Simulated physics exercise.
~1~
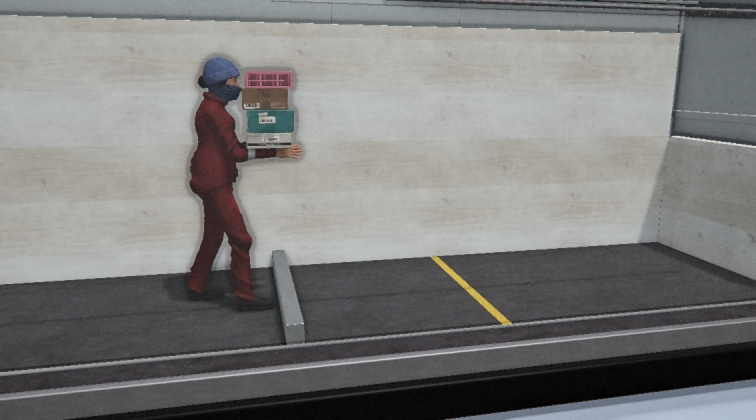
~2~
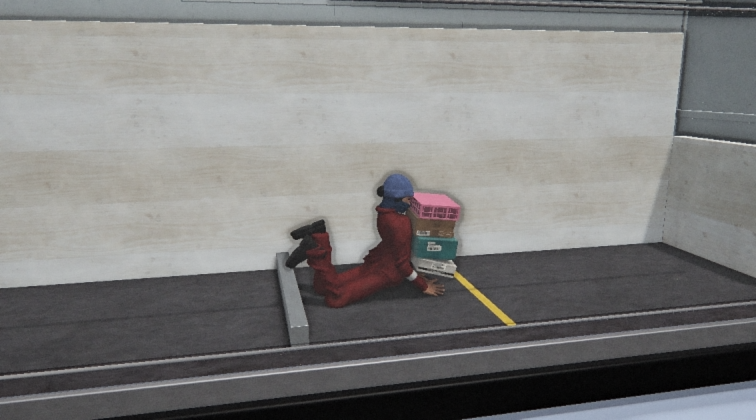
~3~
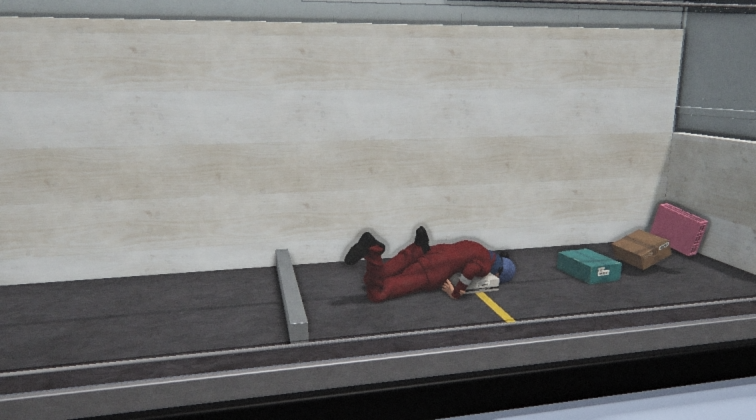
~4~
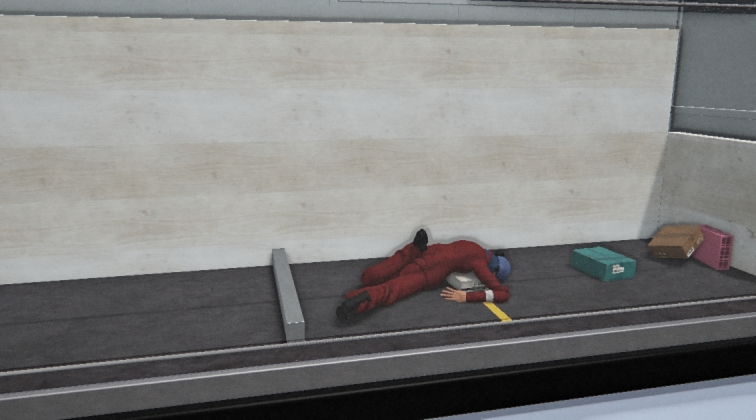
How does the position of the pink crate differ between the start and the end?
At the start the pink crate is on top of the pile in the person's arms. By the end it lies on the floor at the far right, well past the yellow line.
